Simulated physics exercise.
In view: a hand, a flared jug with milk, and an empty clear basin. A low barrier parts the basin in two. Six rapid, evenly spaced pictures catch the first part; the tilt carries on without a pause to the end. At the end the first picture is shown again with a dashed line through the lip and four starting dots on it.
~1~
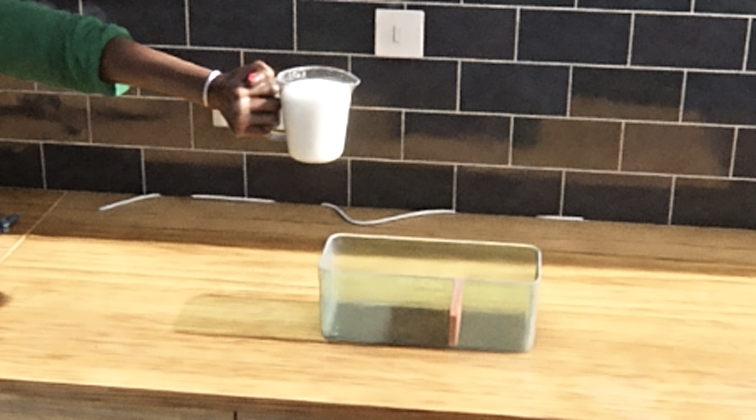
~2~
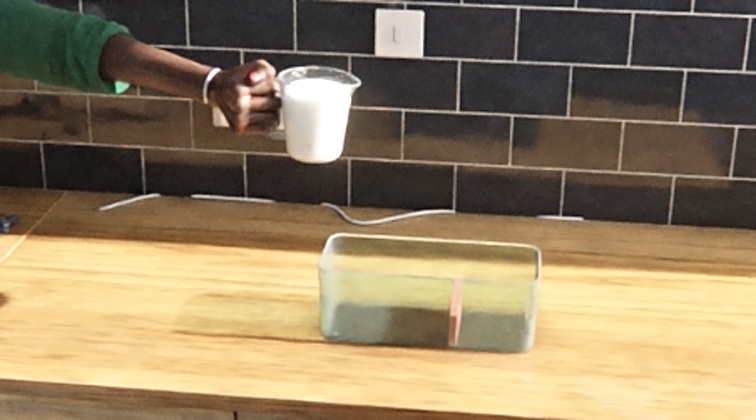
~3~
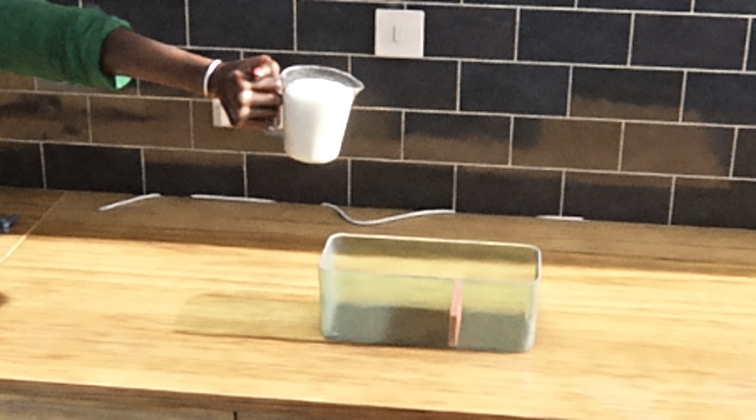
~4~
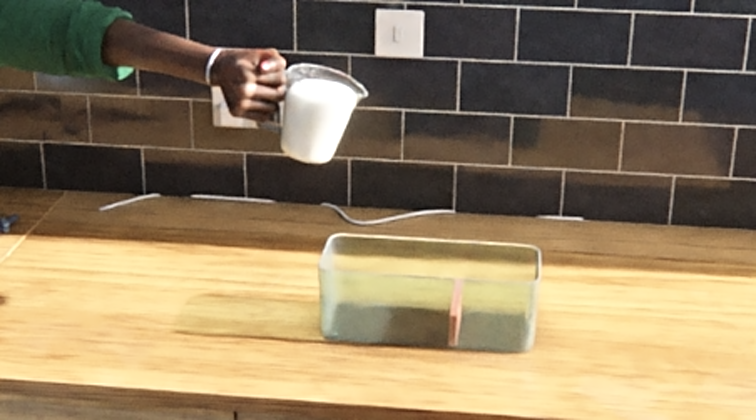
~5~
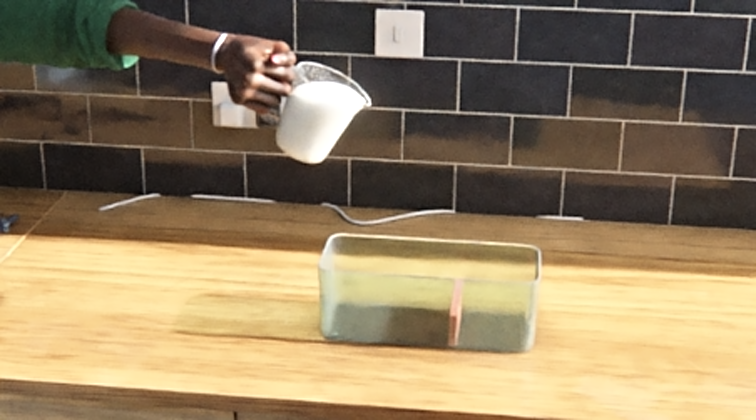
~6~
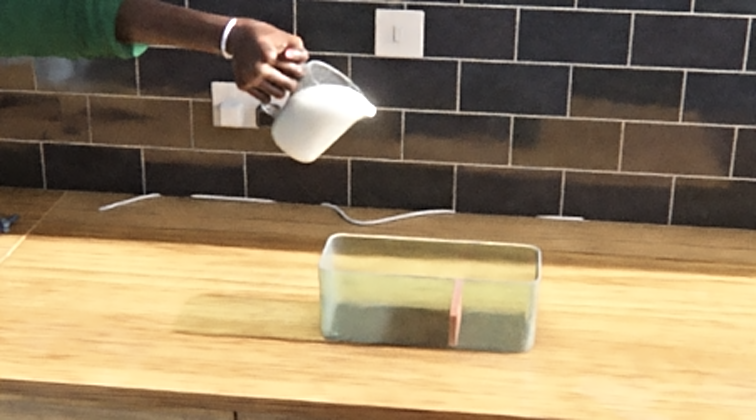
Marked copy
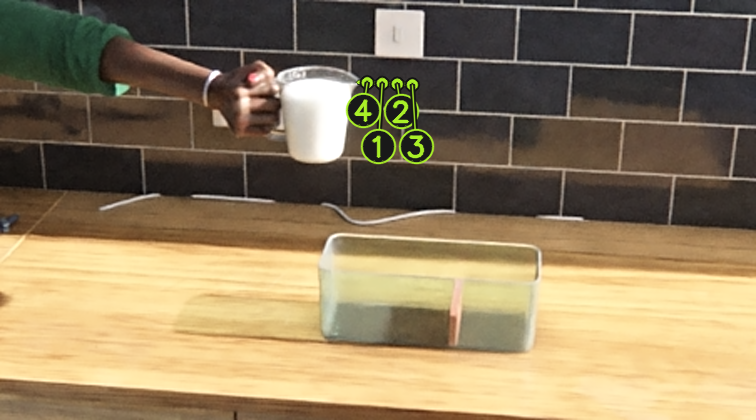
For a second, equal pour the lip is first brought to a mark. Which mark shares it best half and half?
2 works best here.
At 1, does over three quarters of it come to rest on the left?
Yes, it does.
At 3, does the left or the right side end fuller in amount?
The right side.
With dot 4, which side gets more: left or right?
The left side.
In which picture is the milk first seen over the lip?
In picture 6.
On the marked copy, 1 at (382, 83); 2 at (397, 84); 3 at (412, 84); 4 at (367, 82).
If 1 is chosen, about 84 % ends left of the wall and 8 % right of it; 7 % is lost outside.
If 2 is chosen, about 57 % ends left of the wall and 41 % right of it; 3 % is lost outside.
If 3 is chosen, about 12 % ends left of the wall and 85 % right of it; 3 % is lost outside.
If 4 is chosen, about 88 % ends left of the wall and 6 % right of it; 6 % is lost outside.
